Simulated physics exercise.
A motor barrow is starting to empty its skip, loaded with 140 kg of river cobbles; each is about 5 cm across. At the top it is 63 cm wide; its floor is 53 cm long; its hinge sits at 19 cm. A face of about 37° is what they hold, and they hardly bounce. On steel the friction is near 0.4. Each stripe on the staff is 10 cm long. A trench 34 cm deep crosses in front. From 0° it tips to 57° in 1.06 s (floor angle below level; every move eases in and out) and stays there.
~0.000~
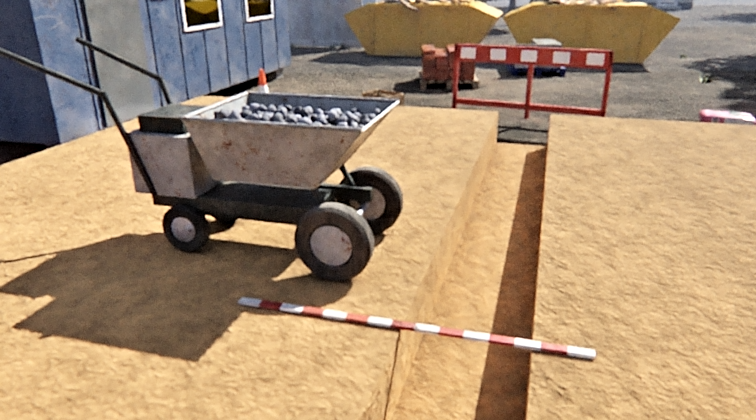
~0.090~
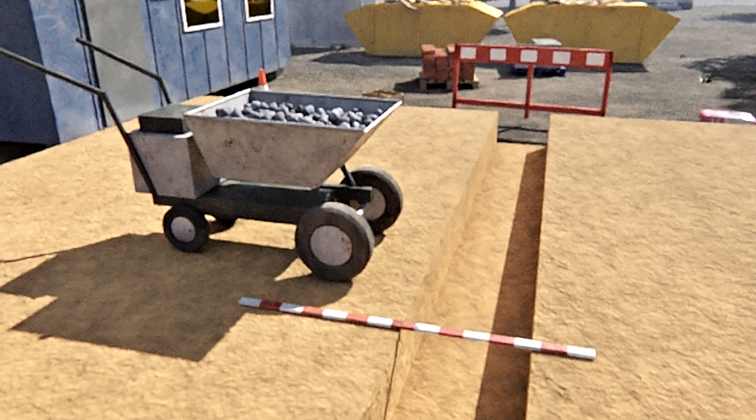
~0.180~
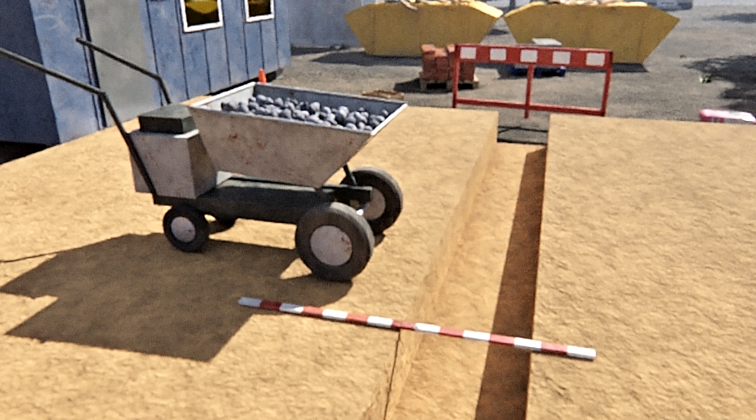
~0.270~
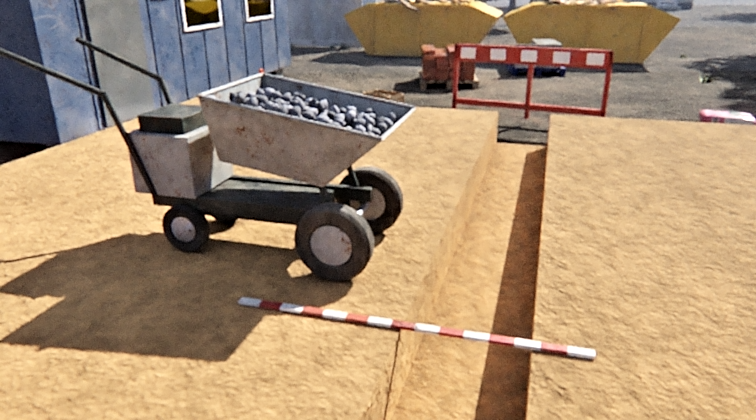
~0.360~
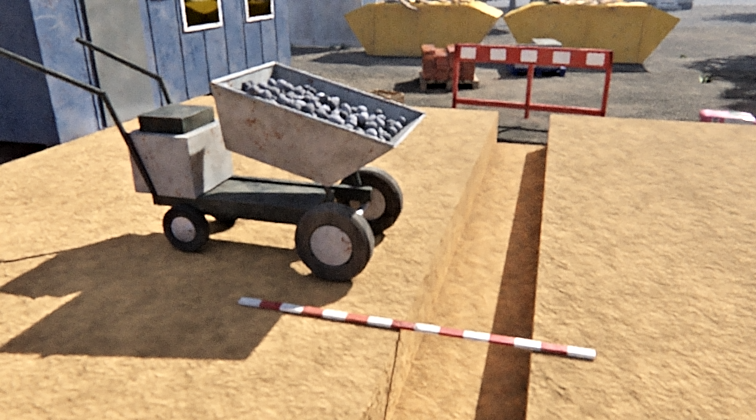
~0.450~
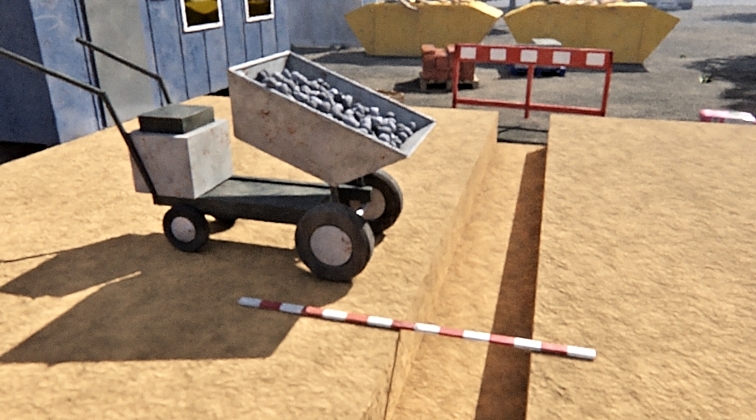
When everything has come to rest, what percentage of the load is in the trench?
About 68 per cent.
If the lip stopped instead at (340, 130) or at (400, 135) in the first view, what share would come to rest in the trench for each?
The first start gives about 70 per cent, the second about 45.
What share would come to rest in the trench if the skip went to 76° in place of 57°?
The trench would hold about 90% of it.
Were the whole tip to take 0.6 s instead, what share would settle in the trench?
I'd put it at roughly 50 per cent.
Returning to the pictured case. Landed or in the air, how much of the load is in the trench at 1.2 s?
By that moment, roughly 15 per cent of the load.
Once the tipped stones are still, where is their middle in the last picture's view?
(495, 321).
After 0.8 s the floor is at 48°; 100 % in the skip; the foremost stones are at (441, 178).
After 1.2 s the floor is at 57°; 87 % in the skip, 13 % in the trench; the foremost stones are at (522, 287).
After 1.5 s the floor is at 57°; 57 % in the skip, 39 % in the trench, 4 % past the trench; the foremost stones are at (601, 286).
After 3.5 s the floor is at 57°; 28 % in the skip, 68 % in the trench, 4 % past the trench; the foremost stones are at (672, 293).
